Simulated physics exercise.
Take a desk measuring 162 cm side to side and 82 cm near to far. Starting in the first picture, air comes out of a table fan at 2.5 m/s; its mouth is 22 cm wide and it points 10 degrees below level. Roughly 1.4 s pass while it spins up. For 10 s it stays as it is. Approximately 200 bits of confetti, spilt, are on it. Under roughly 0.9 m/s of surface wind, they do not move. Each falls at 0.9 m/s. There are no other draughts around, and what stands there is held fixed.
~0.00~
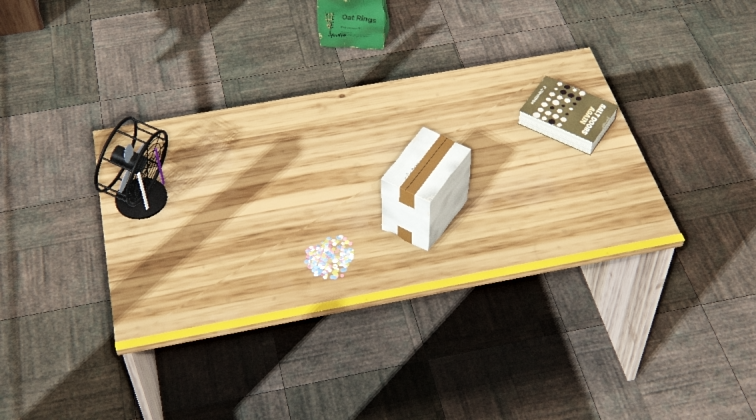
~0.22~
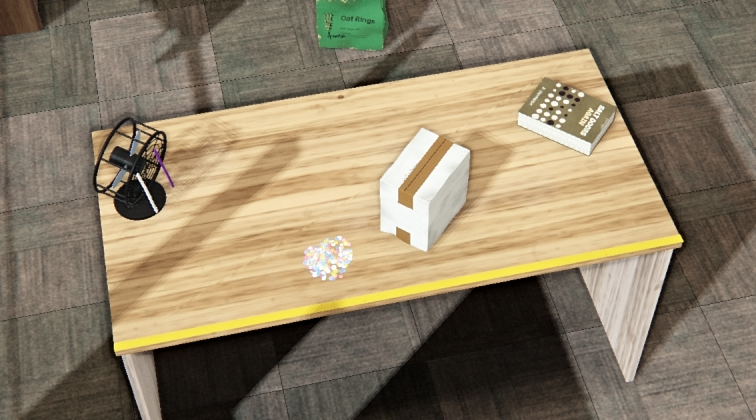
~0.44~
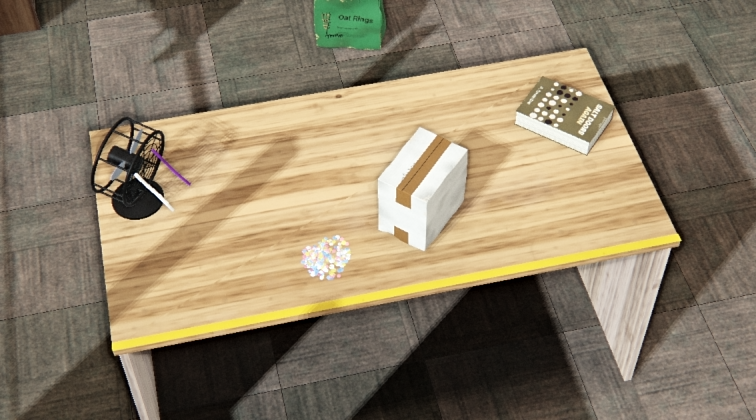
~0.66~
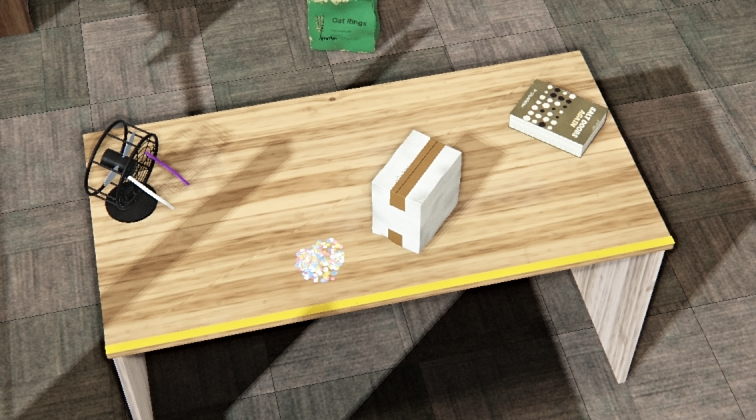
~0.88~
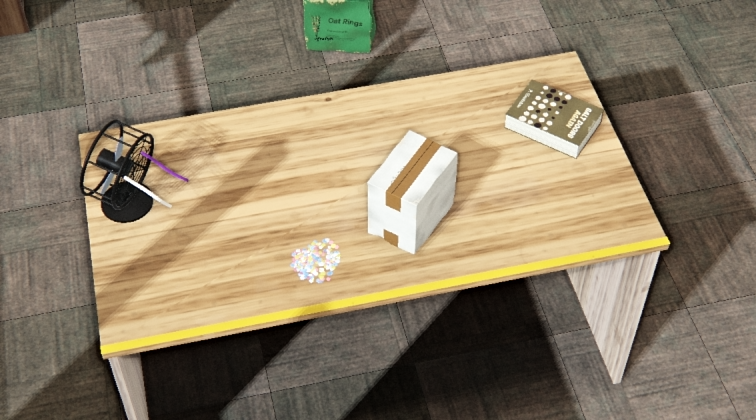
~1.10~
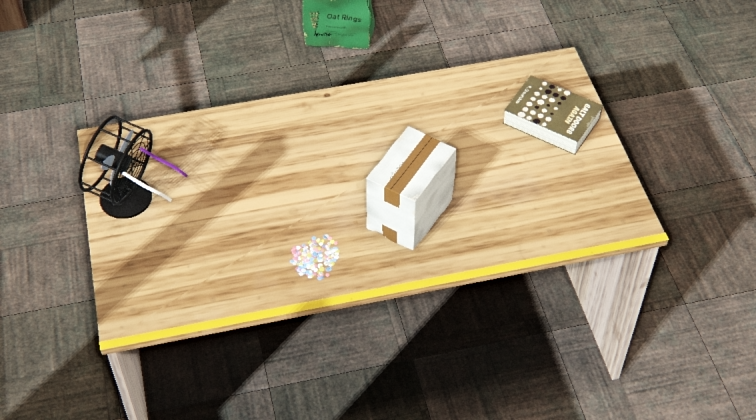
Wooden desk with a black fan, a pile of pale confetti, a taped white box and a book, barely anything moving.
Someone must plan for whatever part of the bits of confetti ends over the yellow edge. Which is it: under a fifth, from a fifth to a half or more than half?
The share left there is past one half.
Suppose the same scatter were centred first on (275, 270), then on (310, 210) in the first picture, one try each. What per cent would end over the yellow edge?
100 and 1 in a hundred, respectively.
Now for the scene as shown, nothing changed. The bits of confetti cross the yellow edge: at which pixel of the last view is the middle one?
The middle crossing sits close to (387, 294) in the last picture.
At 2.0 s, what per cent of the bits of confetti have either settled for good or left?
About 100 %.
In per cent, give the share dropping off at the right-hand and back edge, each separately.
I'd say near 0 percent right-hand and close to 0 percent back.
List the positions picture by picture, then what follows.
In the first frame, the middle of the bits of confetti is near (330, 256), none has stirred yet and the mouth of the table fan is at (132, 161).
In the second frame, the middle of the bits of confetti is near (329, 256), none has stirred yet and the yellow edge is centred on (408, 295).
In the third frame, the middle of the bits of confetti is near (327, 255), none has stirred yet, the top of a box is at (423, 164) and the top of a book is at (565, 108).
In the fourth frame, the middle of the bits of confetti is near (321, 258) and none has stirred yet.
In the fifth frame, the middle of the bits of confetti is near (317, 258) and none has stirred yet.
In the sixth frame, the middle of the bits of confetti is near (315, 254) and about 5 % have left their places.
After 2.0 s, 100 % are over the yellow edge; 96 % have settled or left.
After 3.2 s, 100 % are over the yellow edge; 100 % have settled or left.
After 5.5 s, 100 % are over the yellow edge; 100 % have settled or left.
After 10.0 s, at the end, 100 % are over the yellow edge.
